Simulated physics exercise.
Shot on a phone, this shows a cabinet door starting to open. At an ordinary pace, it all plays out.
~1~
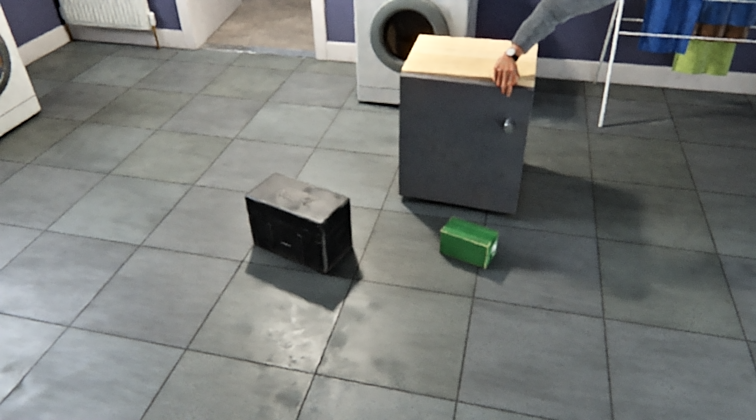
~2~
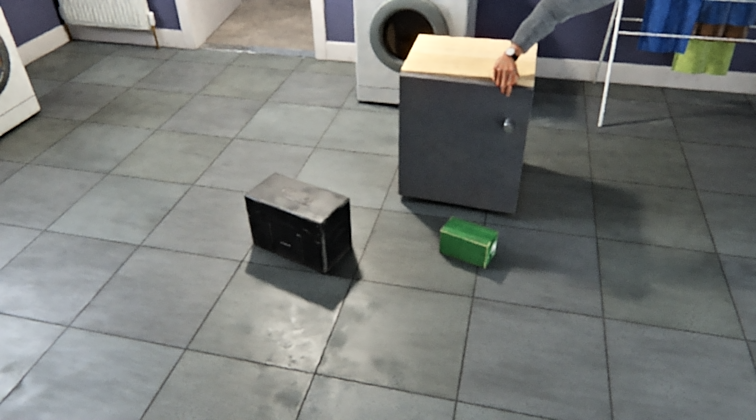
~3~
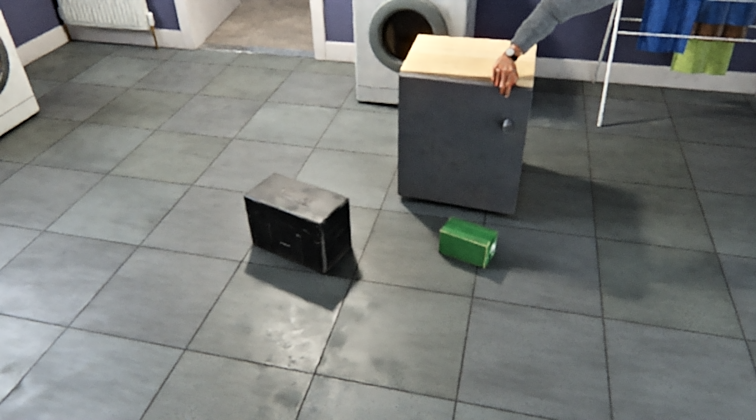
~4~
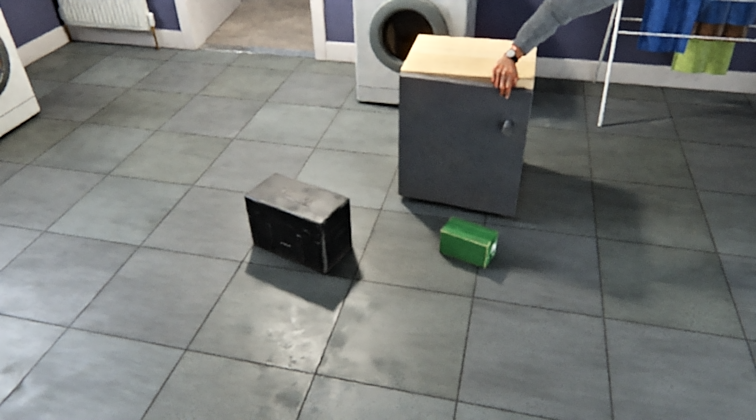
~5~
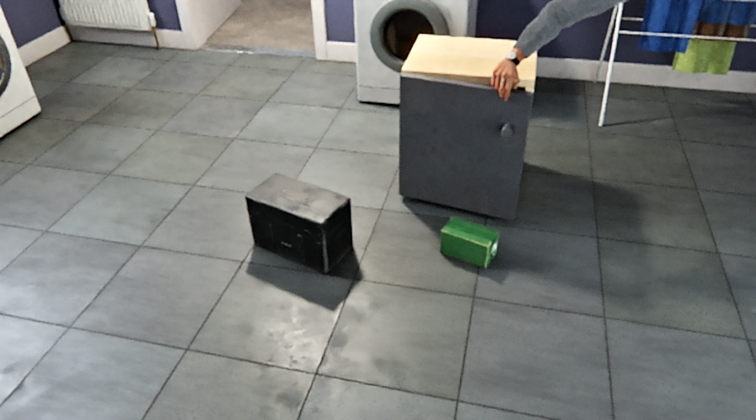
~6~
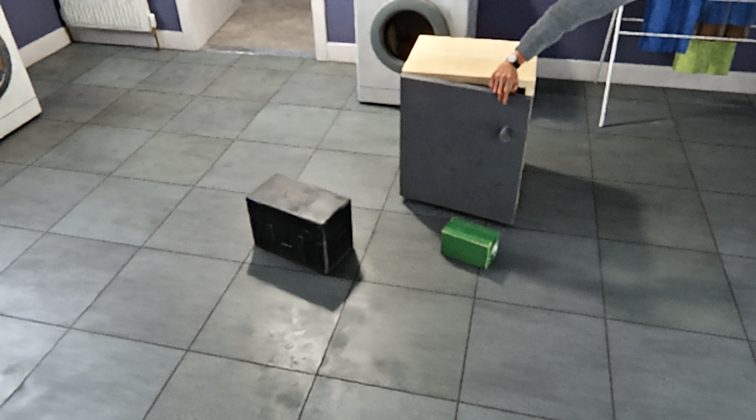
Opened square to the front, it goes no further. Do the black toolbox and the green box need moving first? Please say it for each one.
The black toolbox remains where it is; the green box is pushed along.
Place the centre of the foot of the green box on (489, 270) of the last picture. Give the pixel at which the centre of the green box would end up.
End point: About (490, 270).
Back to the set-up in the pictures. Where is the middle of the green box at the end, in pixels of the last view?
Once it all settles, the centre sits at about (359, 259).
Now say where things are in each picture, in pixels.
The first frame shows door 4° open; black toolbox (300, 221); green box (469, 242); door (459, 149).
The second frame shows door 4° open; green box (468, 242); door (459, 149).
The third frame shows door 5° open; black toolbox (299, 222); door (458, 149).
The fourth frame shows door 7° open; green box (468, 242); door (458, 150).
The fifth frame shows door 10° open; black toolbox (300, 222); door (458, 152).
The sixth frame shows door 13° open; black toolbox (301, 222); green box (470, 243); door (457, 154).
Then, 0.96 s later than the last frame, door 42° open; black toolbox at rest near (301, 223); green box shifted a little near (457, 250).
Then, 1.60 s later than the last frame, door 62° open; black toolbox at rest near (301, 223); green box shifted about its own width near (420, 260).
Then, 2.14 s later than the last frame, door 79° open; black toolbox at rest near (301, 223); green box shifted well along near (383, 262).
When it is over, the black toolbox escapes contact, near (301, 223); the green box gets knocked, near (359, 259).
